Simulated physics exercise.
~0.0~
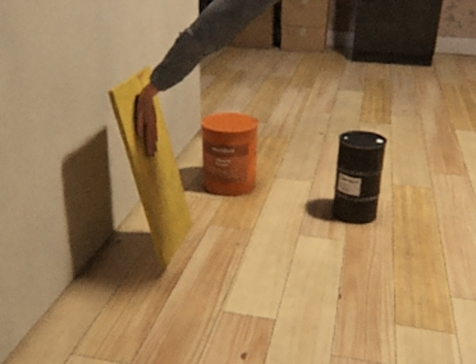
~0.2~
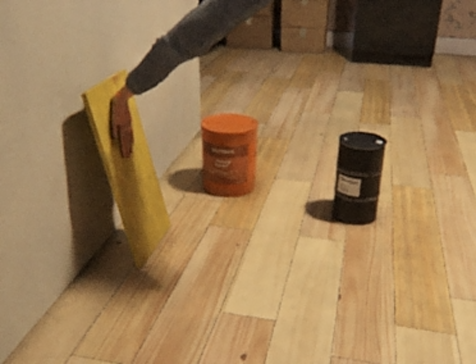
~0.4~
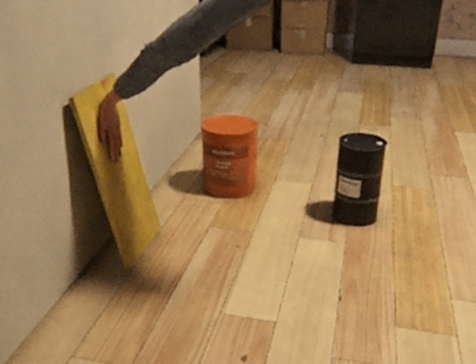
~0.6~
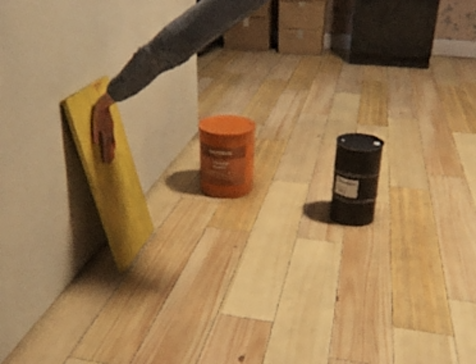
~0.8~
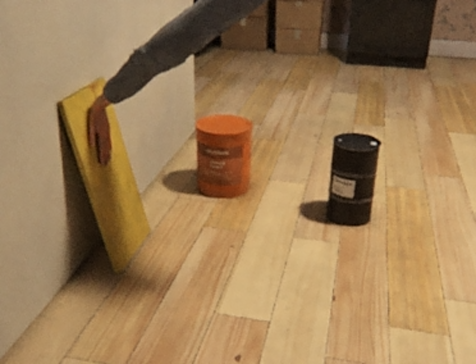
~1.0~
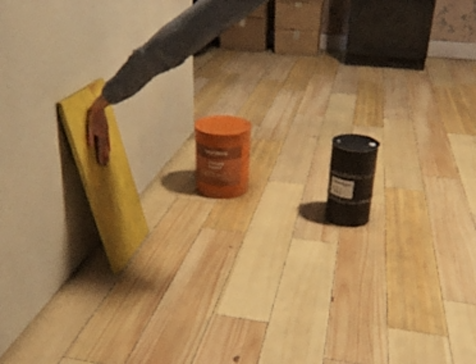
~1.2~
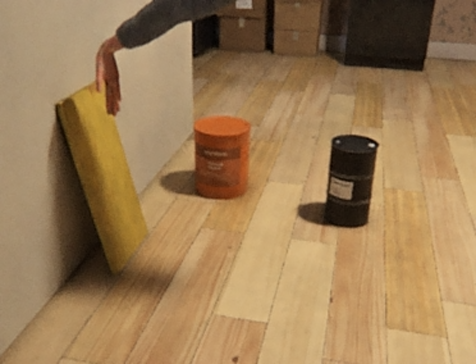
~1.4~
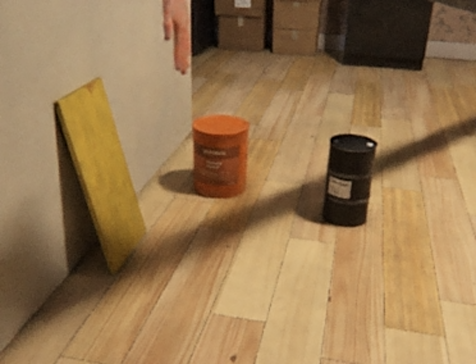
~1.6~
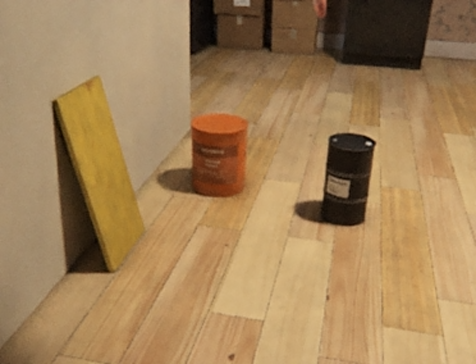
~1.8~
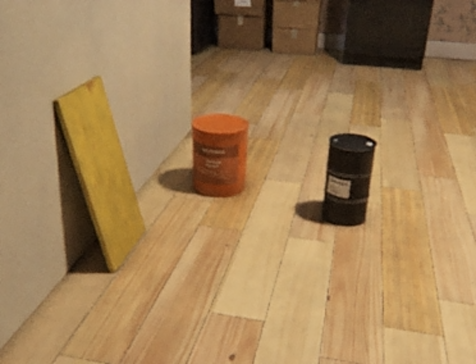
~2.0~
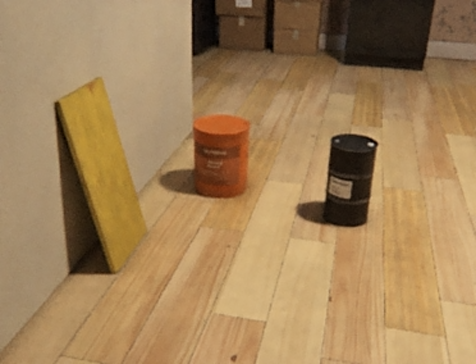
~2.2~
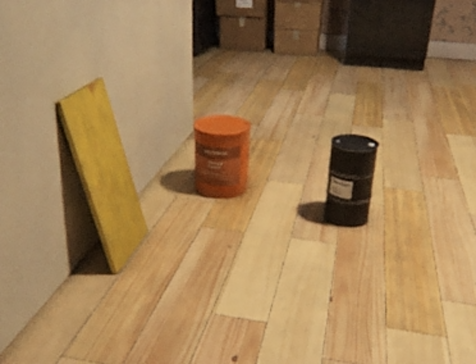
At the start, an arm in a grey sleeve reaches in from above and holds a yellow board upright near a pale wall on the left, while an orange pail and a black canister stand on the wooden floor to the right. The hand moves the board left until it leans against the wall. It steadies the board there for a moment, then the fingers let go and the hand draws back out of view. The board stays propped at a slant, and the pail and canister remain standing where they were.
